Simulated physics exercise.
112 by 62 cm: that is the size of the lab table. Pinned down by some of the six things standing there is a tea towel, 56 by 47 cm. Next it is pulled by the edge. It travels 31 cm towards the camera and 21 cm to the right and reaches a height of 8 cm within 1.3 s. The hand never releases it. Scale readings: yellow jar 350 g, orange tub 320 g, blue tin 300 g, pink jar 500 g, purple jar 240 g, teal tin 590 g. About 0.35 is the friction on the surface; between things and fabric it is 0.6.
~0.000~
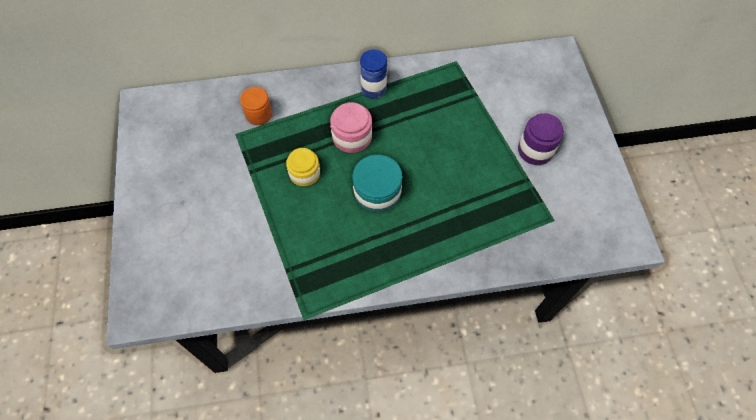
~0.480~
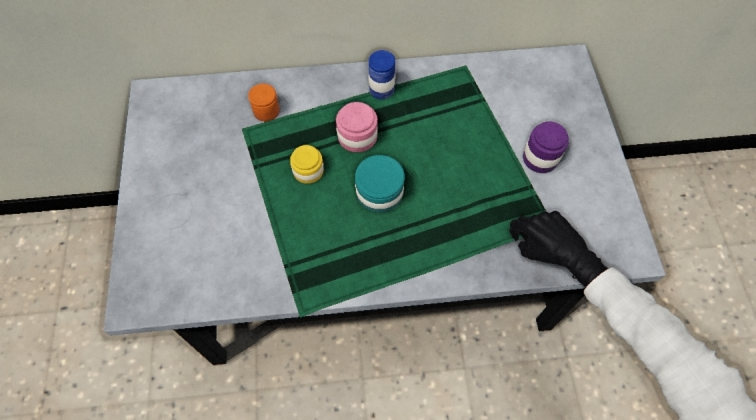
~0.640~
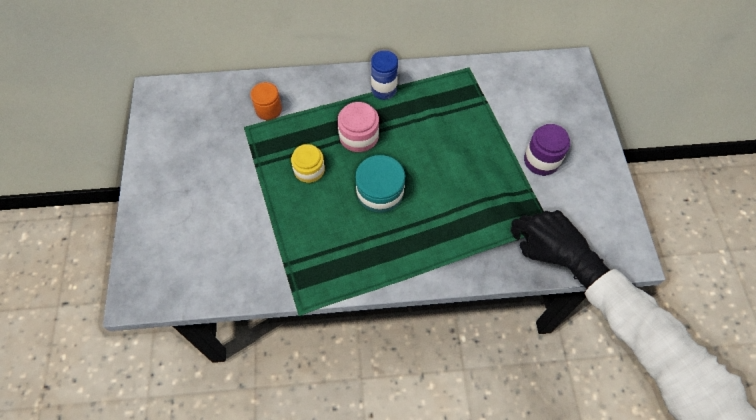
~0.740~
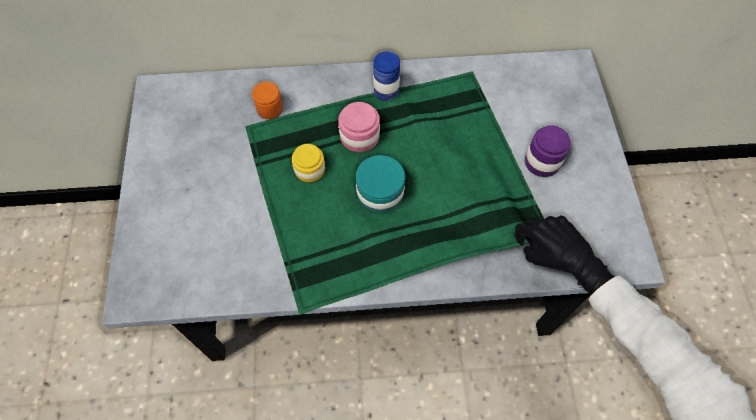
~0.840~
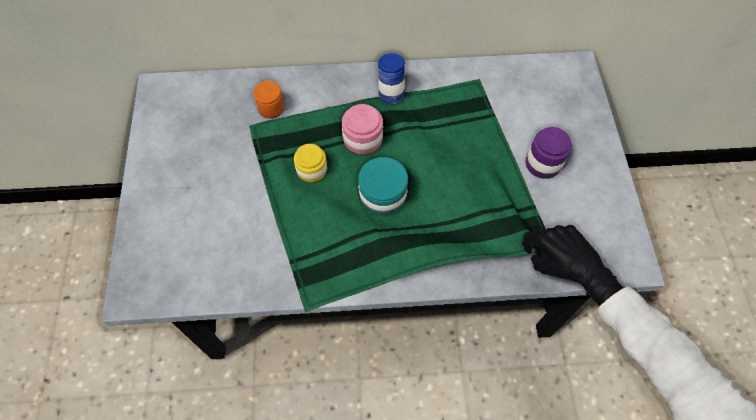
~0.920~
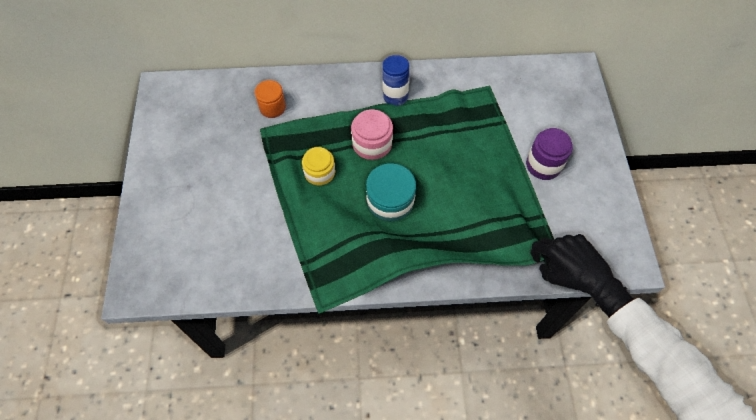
On a grey lab table, a black-gloved hand reaches in from the right, grips the near right corner of a green tea towel and drags it slightly rightward and towards the camera, shifting the jars and tins standing on it.
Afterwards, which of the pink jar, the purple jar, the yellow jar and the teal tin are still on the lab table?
The pink jar is still there, the purple jar is still there, the yellow jar is gone, the teal tin is gone.
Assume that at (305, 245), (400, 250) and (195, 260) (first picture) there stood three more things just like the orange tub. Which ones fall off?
So it goes: The first one ends up off, the next ends up off, the last is still up there.
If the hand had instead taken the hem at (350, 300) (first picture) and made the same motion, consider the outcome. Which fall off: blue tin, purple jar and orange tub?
Blue tin is left on top, purple jar is left on top, orange tub is left on top.
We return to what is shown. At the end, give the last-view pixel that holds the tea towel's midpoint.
It sits near (554, 289) in pixels.
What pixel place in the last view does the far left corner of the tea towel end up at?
(379, 246), roughly.
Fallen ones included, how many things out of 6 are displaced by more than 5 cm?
So we're at 4.
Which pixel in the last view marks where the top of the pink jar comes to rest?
It comes to rest at about (525, 234).
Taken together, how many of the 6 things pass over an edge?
2.
At 1.2 s, 90 % of the tea towel is still over the top; pink jar 15 cm off its start, teal tin 14 cm off its start, yellow jar 14 cm off its start.
At 1.4 s, 75 % of the tea towel is still over the top; pink jar 26 cm off its start, teal tin 24 cm off its start, yellow jar 23 cm off its start.
At 1.7 s, 55 % of the tea towel is still over the top; pink jar 36 cm off its start at (499, 210), teal tin 34 cm off its start at (512, 284), yellow jar 33 cm off its start at (434, 240).
At 1.9 s, 50 % of the tea towel is still over the top; teal tin on its side, 45 cm off its start, pink jar 41 cm off its start, yellow jar 39 cm off its start.
At 3.5 s, 45 % of the tea towel is still over the top; yellow jar over the edge, teal tin over the edge, pink jar 43 cm off its start at (525, 234), purple jar 0 cm off its start at (556, 141).
